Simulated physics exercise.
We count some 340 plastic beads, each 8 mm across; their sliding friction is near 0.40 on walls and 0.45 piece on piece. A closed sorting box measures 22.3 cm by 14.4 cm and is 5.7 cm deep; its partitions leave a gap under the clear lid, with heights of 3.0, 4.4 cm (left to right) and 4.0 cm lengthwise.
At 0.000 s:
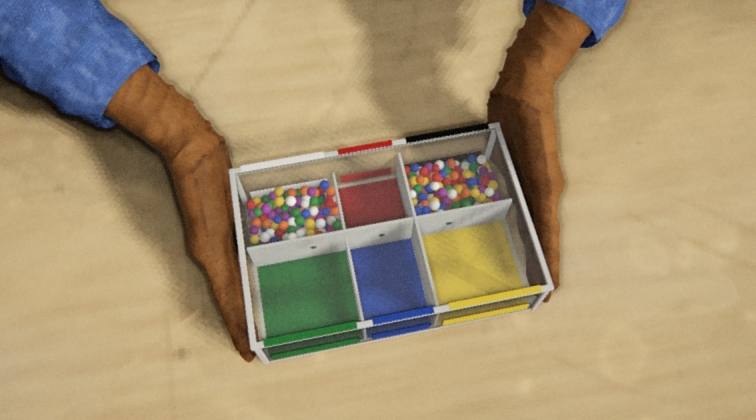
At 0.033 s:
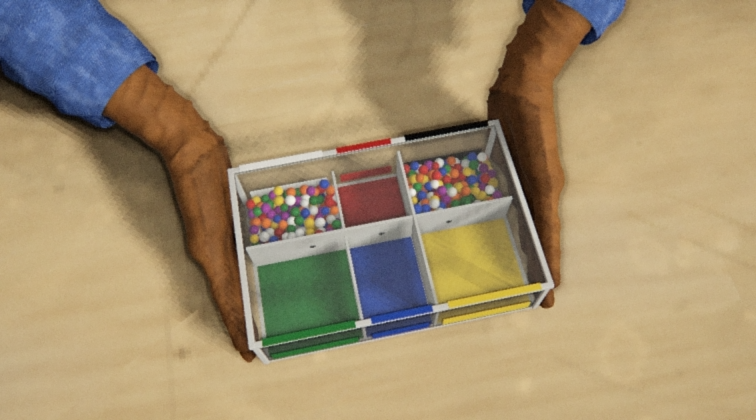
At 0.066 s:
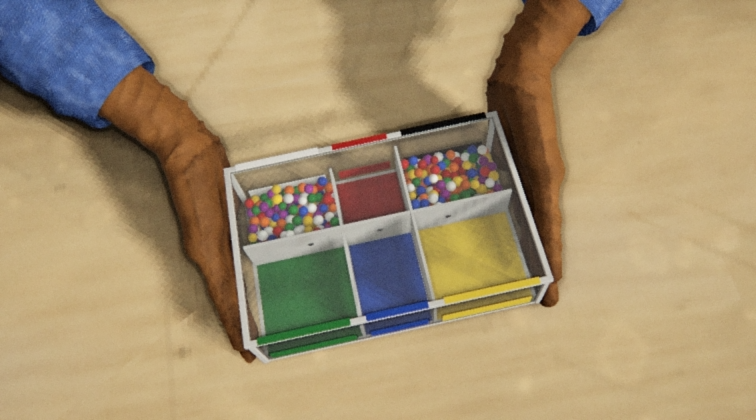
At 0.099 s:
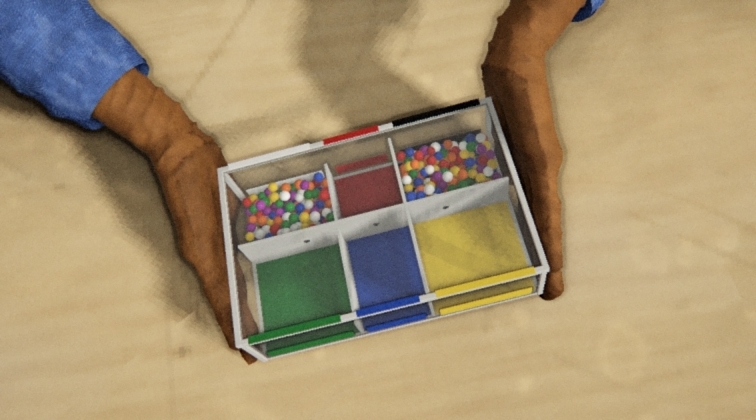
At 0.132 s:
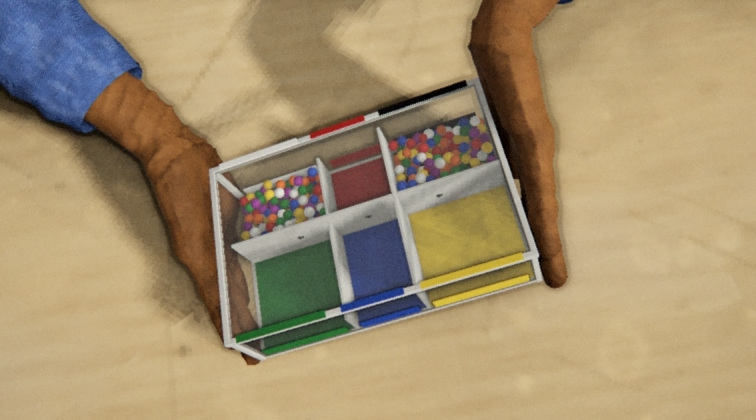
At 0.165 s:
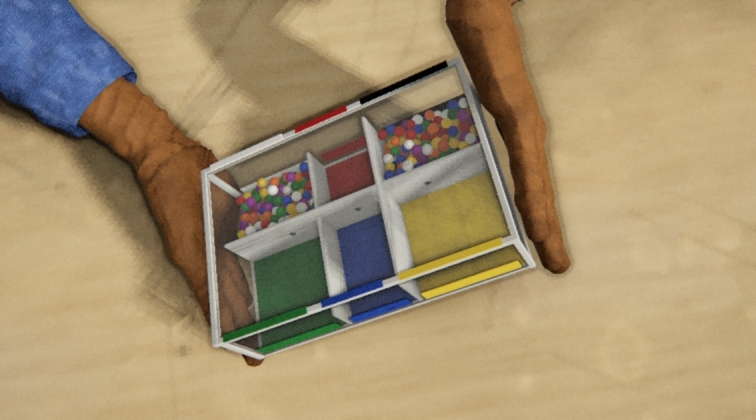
A box with colourful beads in two compartments tilts toward its back left between two hands.
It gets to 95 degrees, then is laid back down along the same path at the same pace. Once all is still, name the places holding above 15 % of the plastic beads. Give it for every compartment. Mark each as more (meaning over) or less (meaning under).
Red - less; blue - less; green - less; yellow - less; white - more; black - more.
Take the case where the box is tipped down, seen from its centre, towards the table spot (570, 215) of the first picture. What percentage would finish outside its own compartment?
45 %.
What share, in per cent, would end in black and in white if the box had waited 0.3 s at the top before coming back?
In that case black 45, white 50.
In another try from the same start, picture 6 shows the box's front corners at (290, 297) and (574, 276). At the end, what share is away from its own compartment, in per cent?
That would be some 45 in a hundred.
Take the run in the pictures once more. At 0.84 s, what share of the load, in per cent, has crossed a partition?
It comes to some 5 per cent.
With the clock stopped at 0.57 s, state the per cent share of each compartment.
Red 5, blue 0, green 0, yellow 0, white 45, black 50.
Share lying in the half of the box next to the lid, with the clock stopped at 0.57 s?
Roughly 60 per cent.
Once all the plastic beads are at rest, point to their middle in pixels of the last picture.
Approximately (336, 209) in the last view.
Then, at 0.57 s, tilt 94 degrees; red 5 %, white 45 %, black 50 %.
After 0.84 s, tilt 39 degrees; white 50 %, black 45 %.
After 1.22 s, tilt 0 degrees; white 50 %, black 45 %.
In the end, at 1.5 s, red 0 %, blue 0 %, green 0 %, yellow 0 %, white 50 %, black 45 %.
